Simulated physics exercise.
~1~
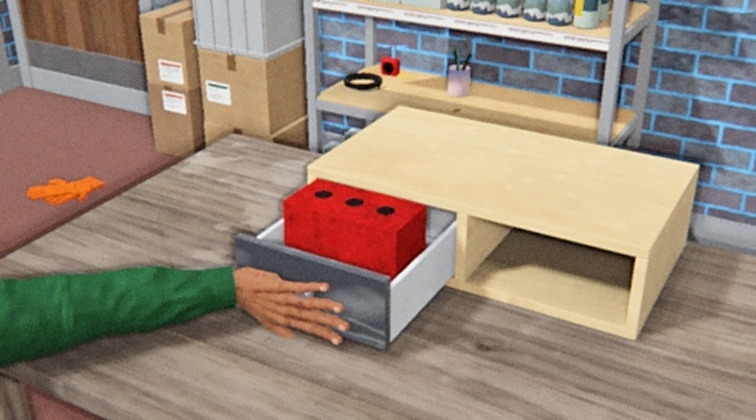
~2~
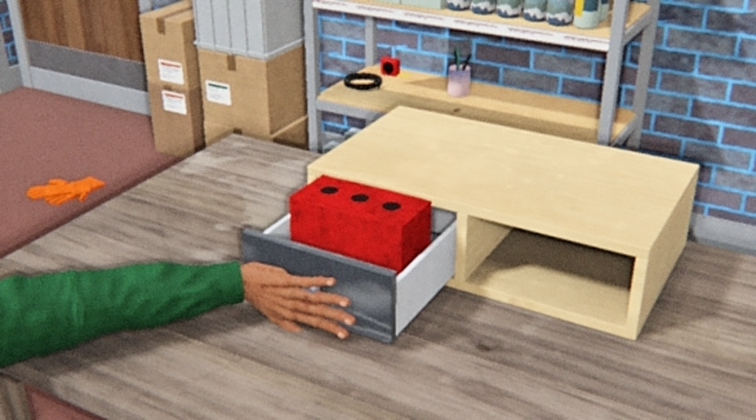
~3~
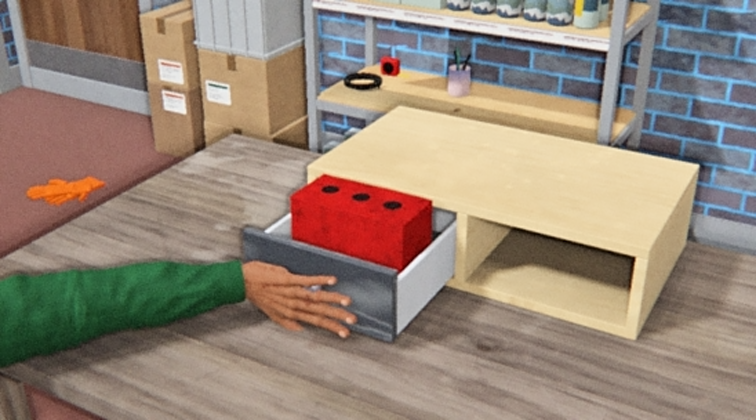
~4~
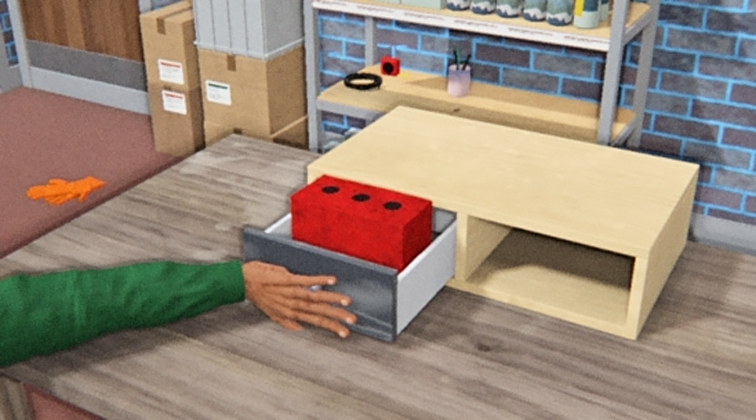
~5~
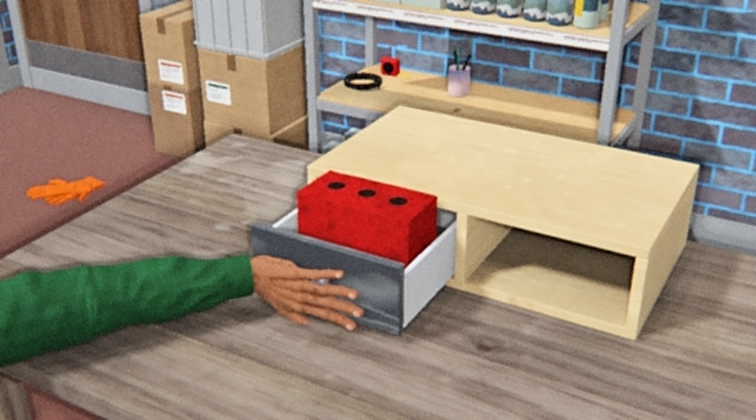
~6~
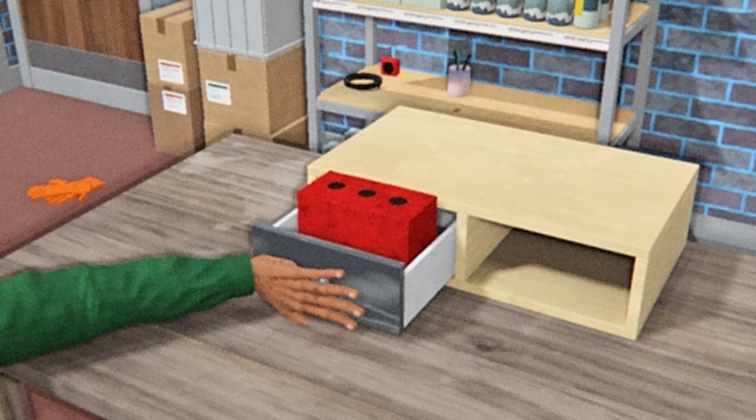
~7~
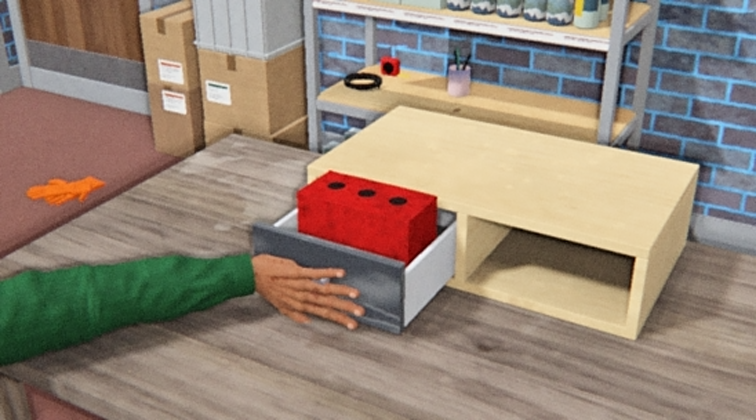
At first, a dark-fronted drawer holding an upright red brick with black holes juts out from the left side of a pale wooden chest, and a hand in a green sleeve rests flat against its front. The hand nudges the drawer slightly inward, and the brick rides along with it. The drawer then pauses, with the hand still against it. Next it slides in a tiny bit more and comes to rest. In the end, the drawer remains well open, the brick still standing upright inside and the hand still on the front.
